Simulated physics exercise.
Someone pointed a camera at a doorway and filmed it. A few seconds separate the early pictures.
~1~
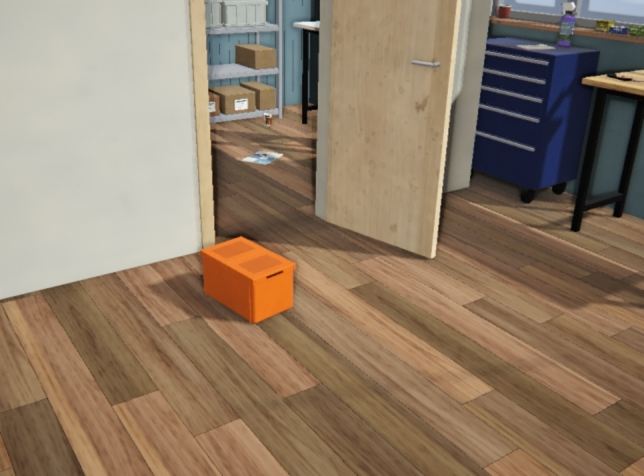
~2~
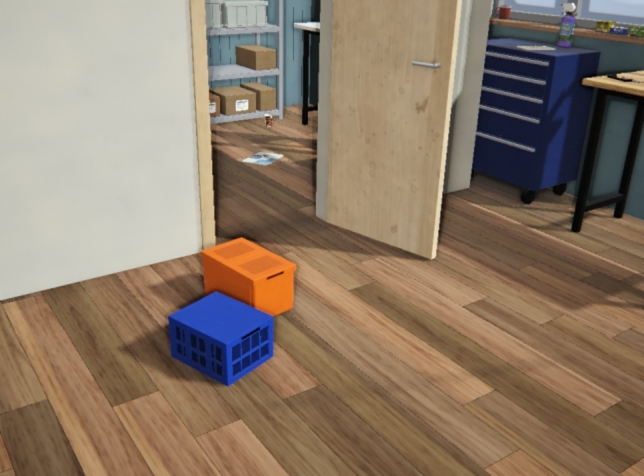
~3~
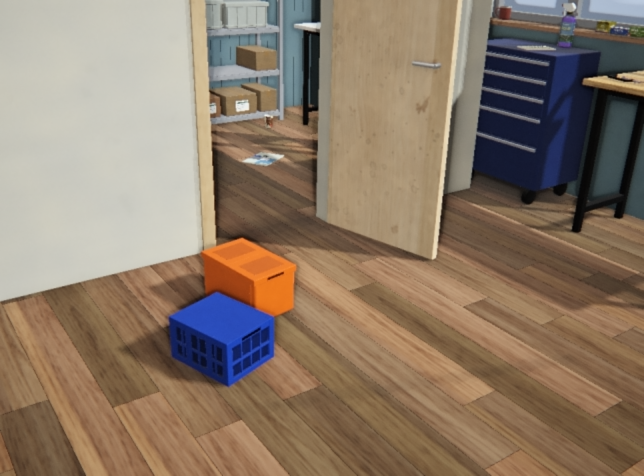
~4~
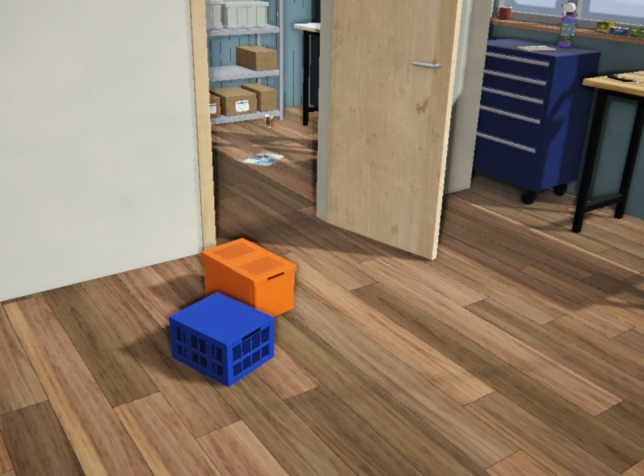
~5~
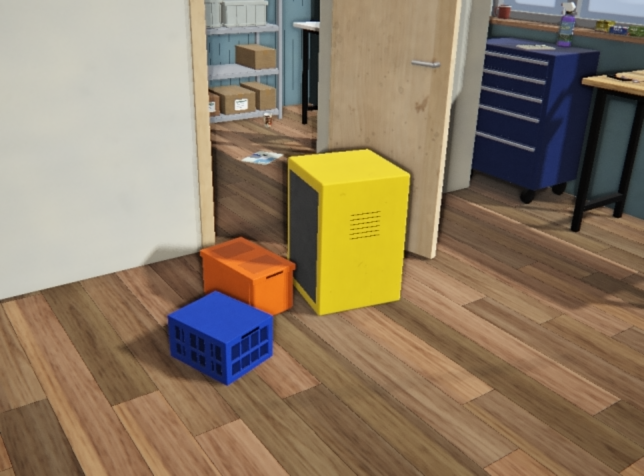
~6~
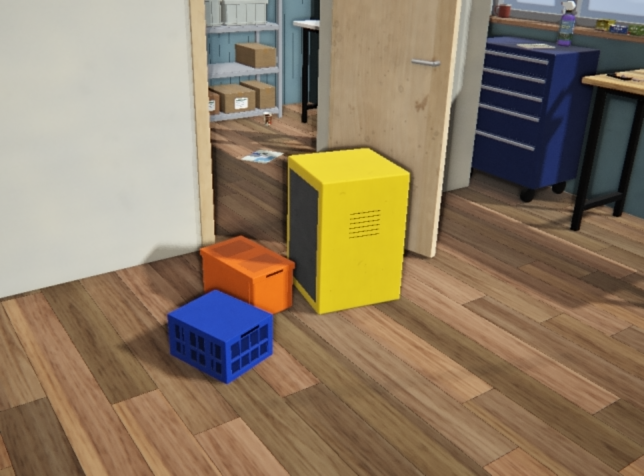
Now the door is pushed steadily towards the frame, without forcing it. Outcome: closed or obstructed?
Obstructed.
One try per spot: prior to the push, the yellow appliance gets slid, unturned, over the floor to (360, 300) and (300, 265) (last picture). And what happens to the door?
Swings all the way, then held up.
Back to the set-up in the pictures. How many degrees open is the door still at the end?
About 75°.
Then, 0.50 s on from there, door 91° open.
Then, 0.70 s on from there, door 79° open.
In the end, door 74° open; all 3 unmoved. At the end, from the last picture's camera, yellow appliance near (341, 229).
